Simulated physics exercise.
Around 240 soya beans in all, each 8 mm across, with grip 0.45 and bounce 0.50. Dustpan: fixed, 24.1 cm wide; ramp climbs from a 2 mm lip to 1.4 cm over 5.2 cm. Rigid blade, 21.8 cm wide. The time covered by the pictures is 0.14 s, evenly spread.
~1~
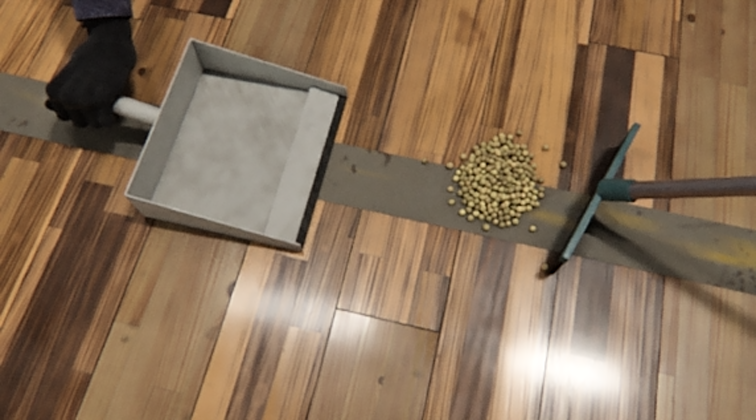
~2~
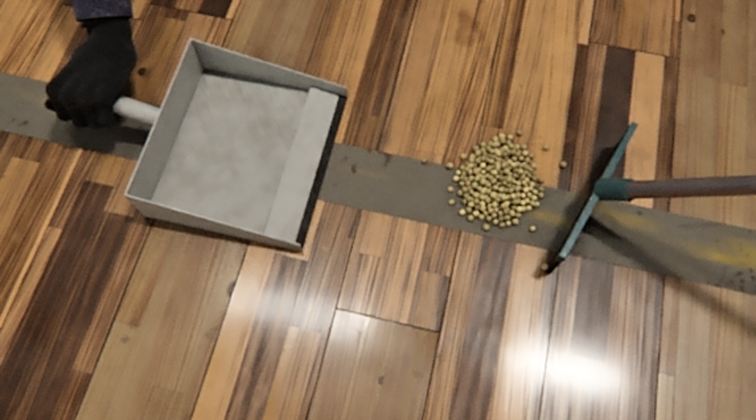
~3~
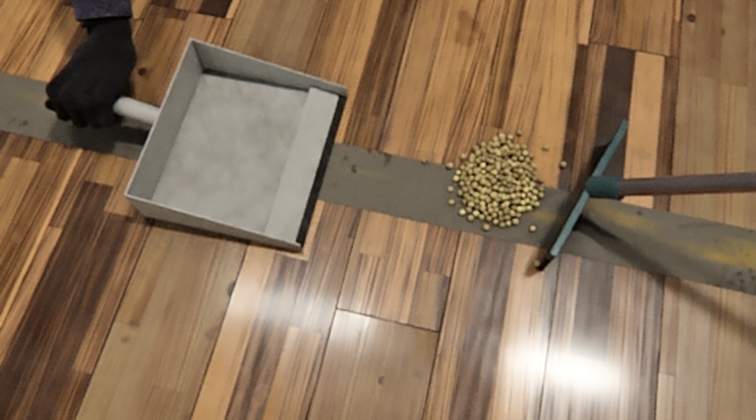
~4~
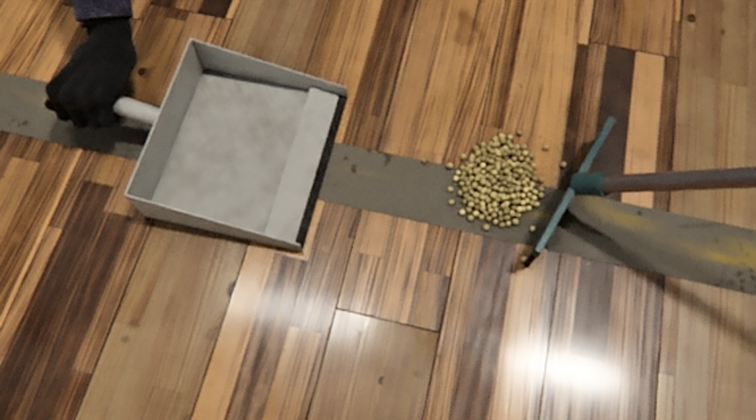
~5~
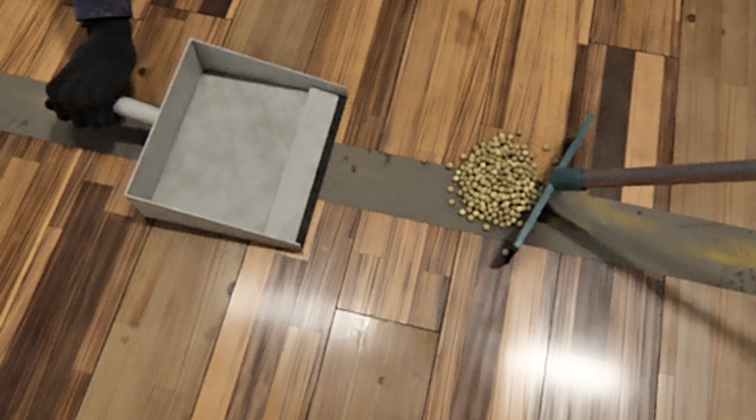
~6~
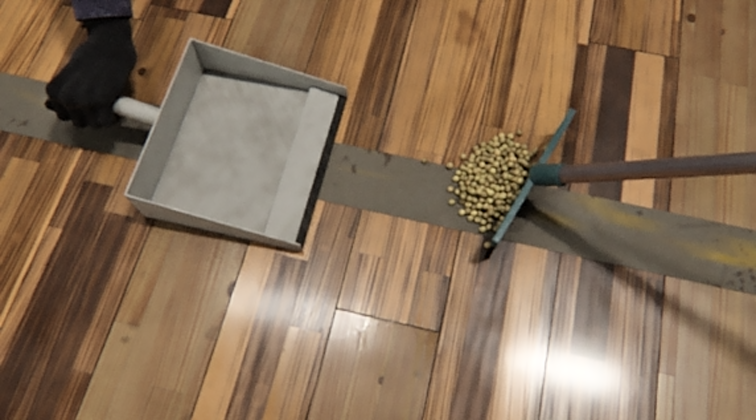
A black-gloved hand at the upper left holds a pale grey dustpan still on a glossy striped wood floor, seen from above by an unmoving camera. A heap of yellowish soya beans sits right of centre on a grey band crossing the boards, with a slanted green blade on a brown handle beyond it. The blade slides left, meets the heap and nudges its beans slightly leftward.
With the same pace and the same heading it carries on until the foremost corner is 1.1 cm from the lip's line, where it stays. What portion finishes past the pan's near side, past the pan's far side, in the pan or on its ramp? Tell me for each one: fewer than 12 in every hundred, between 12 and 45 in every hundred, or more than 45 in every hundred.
At the end, near side: A slim portion; far side: A middling portion; pan: A middling portion.
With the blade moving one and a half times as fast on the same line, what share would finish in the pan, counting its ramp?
I'd put it at roughly 40 per cent.
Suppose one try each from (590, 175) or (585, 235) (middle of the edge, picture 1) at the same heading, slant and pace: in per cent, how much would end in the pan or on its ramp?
About 30 and 30 per cent.
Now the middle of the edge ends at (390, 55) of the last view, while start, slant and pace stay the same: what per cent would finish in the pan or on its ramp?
Close to 10 in a hundred.
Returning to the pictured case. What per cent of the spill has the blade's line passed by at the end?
Roughly 0 in a hundred.
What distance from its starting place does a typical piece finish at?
Some 26 cm.
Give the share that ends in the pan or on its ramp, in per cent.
30 %.
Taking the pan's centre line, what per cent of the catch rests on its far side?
About 80 percent of it.
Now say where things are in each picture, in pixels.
In the first frame, blade from (564, 259) to (634, 130), moved 0.0 cm, 0 of the pieces shifted so far; middle of the pieces at (499, 183); pan at (236, 151).
In the second frame, blade from (561, 258) to (631, 129), moved 0.4 cm, 0 of the pieces shifted so far; middle of the pieces at (499, 183).
In the third frame, blade from (552, 256) to (622, 127), moved 1.5 cm, 1 of the pieces shifted so far; middle of the pieces at (499, 183).
In the fourth frame, blade from (537, 252) to (609, 124), moved 3.3 cm, 1 of the pieces shifted so far; middle of the pieces at (499, 183).
In the fifth frame, blade from (516, 247) to (589, 120), moved 5.9 cm, 3 of the pieces shifted so far; middle of the pieces at (499, 183).
In the sixth frame, blade from (495, 242) to (570, 116), moved 8.5 cm, 123 of the pieces shifted so far; middle of the pieces at (493, 177); pan at (236, 151).
Then, 0.13 s after the last picture, middle of the blade 15 cm from the lip; 0 % over the lip, far side 10 %, near side 0 %.
Then, 0.22 s after the last picture, middle of the blade 7 cm from the lip; 0 % over the lip, far side 20 %, near side 0 %.
Then, 0.45 s after the last picture, middle of the blade 5 cm from the lip; 40 % over the lip, far side 30 %, near side 0 %.
In the end, near side 0 %, far side 30 %, pan 30 %, in front of the lip or behind the blade 35 %.
